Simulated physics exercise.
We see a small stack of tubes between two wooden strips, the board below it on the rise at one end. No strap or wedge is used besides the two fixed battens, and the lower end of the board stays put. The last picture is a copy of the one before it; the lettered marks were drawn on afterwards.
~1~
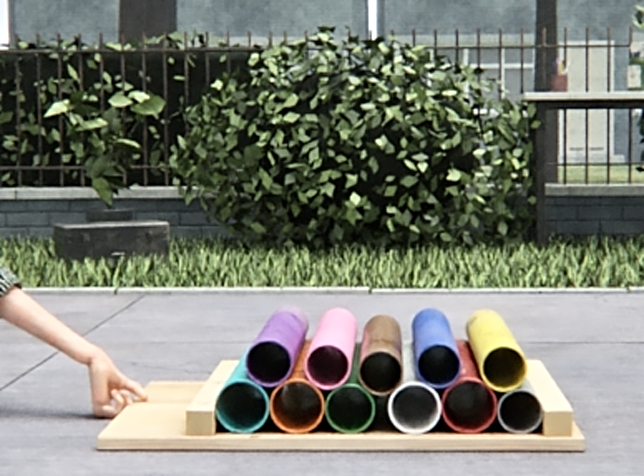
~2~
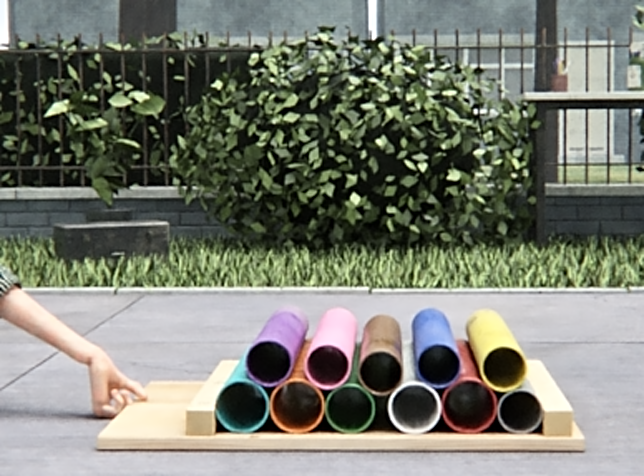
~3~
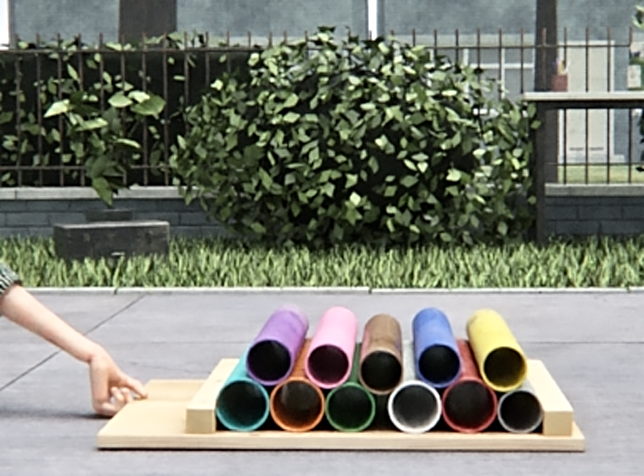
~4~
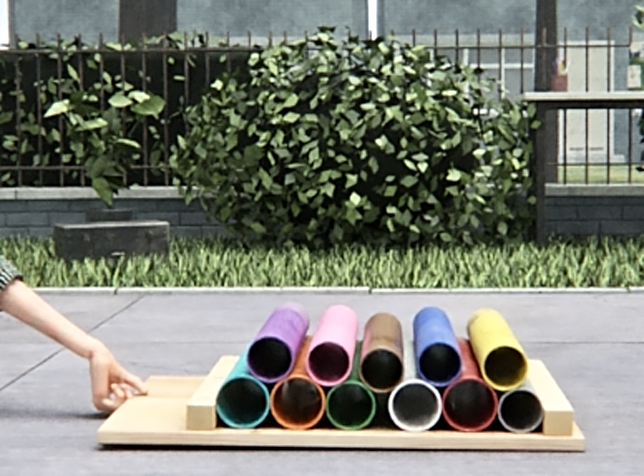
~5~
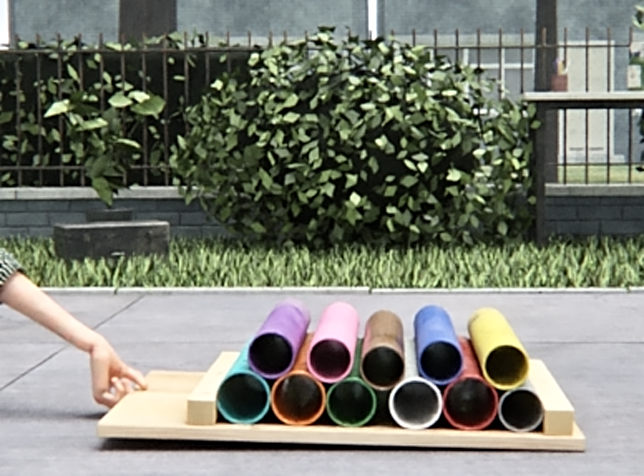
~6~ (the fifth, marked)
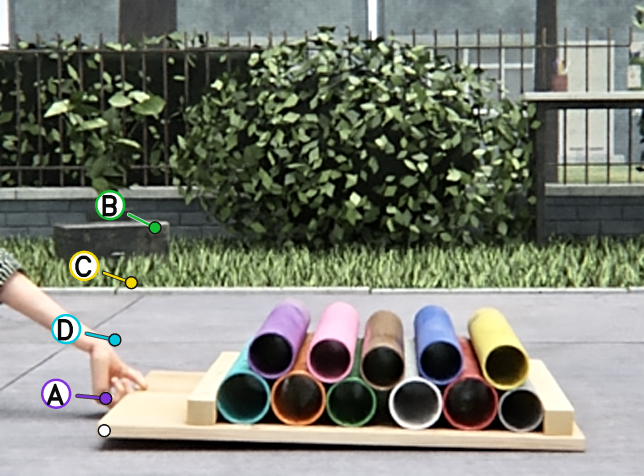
A hand slowly lifting the left end of a wooden board holding two rows of colourful tubes between wooden strips.
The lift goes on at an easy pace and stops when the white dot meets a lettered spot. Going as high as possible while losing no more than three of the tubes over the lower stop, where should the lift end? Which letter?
B is the limit.
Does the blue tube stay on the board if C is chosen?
The blue tube: Yes.
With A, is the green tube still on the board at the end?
The green tube: Yes.
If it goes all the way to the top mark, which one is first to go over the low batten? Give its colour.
It is the yellow one.
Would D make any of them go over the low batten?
No, at D.
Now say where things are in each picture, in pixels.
Grey tube (520, 411); pink tube (328, 366); purple tube (269, 363), in the first frame.
Purple tube (269, 363); brown tube (381, 373), in the second frame.
Board (344, 400); turquoise tube (242, 404); orange tube (297, 404); grey tube (520, 411), in the third frame.
Board (345, 398); turquoise tube (243, 402); orange tube (298, 402), in the fourth frame.
Board (345, 395); turquoise tube (243, 397); orange tube (298, 399), in the fifth frame.
On the marked copy, A at (106, 398); B at (155, 228); C at (131, 283); D at (115, 340); the white dot at (104, 431).
Following B. Soon after the start, board at 16°.
Later, board at 27°.
In the end, board at 27°, one over the low batten (yellow).
As for the rest, A none over the low batten; C none over the low batten; D none over the low batten.
